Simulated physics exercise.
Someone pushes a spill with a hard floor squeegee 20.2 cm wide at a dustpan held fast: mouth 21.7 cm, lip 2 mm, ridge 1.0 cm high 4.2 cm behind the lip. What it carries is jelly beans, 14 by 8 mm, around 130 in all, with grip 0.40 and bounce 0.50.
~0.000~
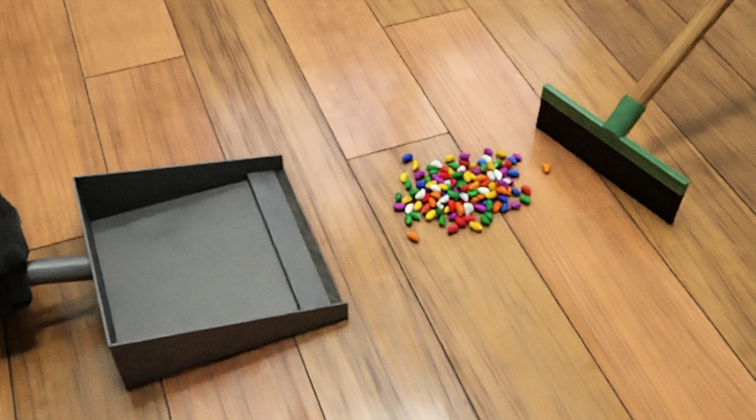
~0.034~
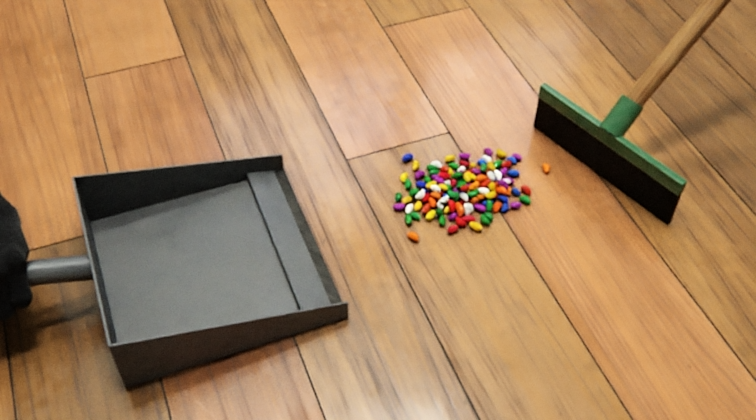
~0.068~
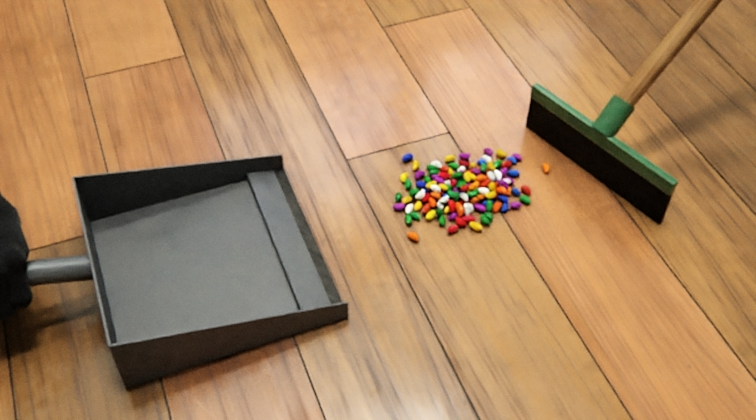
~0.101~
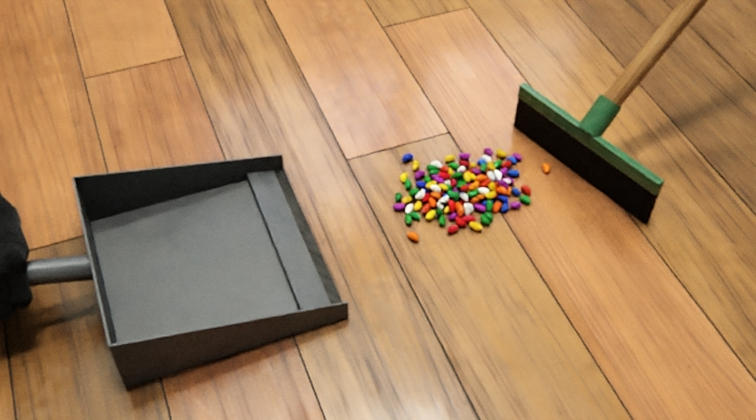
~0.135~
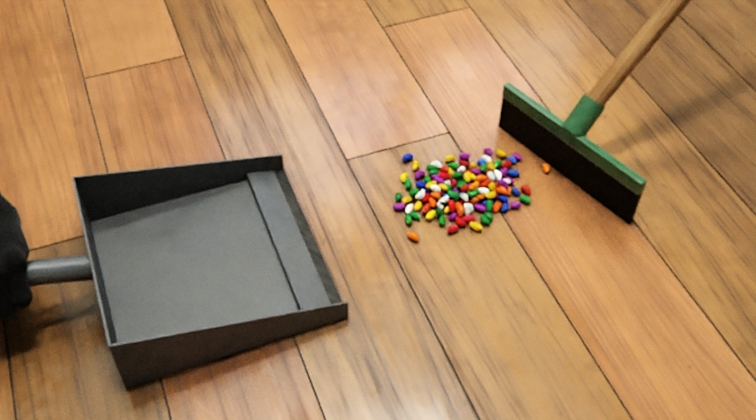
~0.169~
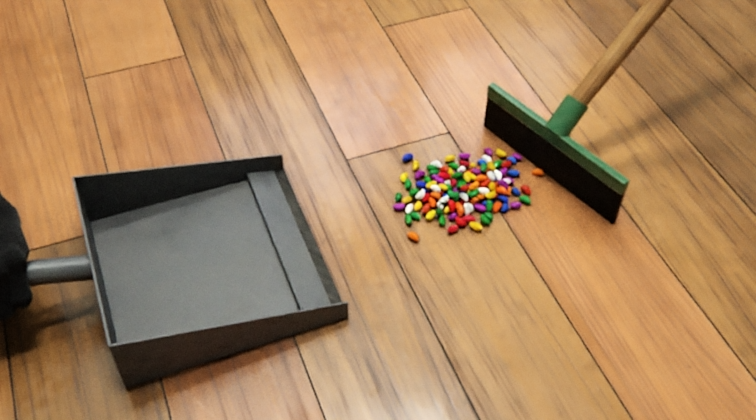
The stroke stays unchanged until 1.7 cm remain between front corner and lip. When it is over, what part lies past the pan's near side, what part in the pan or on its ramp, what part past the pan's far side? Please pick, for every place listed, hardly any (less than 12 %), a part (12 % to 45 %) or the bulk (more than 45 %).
Near side: Hardly any, pan: Hardly any, far side: Hardly any.
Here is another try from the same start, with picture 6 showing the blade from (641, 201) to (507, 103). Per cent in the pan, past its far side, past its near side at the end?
That ends as pan 15, far 0, and near 10.
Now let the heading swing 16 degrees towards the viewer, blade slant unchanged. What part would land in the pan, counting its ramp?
My guess is some 10 percent.
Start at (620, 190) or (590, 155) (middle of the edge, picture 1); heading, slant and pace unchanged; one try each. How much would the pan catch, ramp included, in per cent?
I'd put it near 0 per cent for the first and near 0 per cent for the second.
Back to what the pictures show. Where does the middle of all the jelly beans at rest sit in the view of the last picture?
Approximately (349, 227) in the last picture.
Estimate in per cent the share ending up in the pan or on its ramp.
Roughly 0 percent.
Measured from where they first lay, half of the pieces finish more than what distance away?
Roughly 14 cm.
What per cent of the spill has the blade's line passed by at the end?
Something like 15 per cent, roughly.
After 0.40 s, middle of the blade 17 cm from the lip; 0 % over the lip, far side 0 %, near side 0 %.
After 0.56 s, middle of the blade 9 cm from the lip; 0 % over the lip, far side 0 %, near side 0 %.
After 0.84 s, middle of the blade 5 cm from the lip; 0 % over the lip, far side 5 %, near side 0 %.
At rest (2.1 s), near side 0 %, pan 0 %, far side 5 %, in front of the lip or behind the blade 95 %.
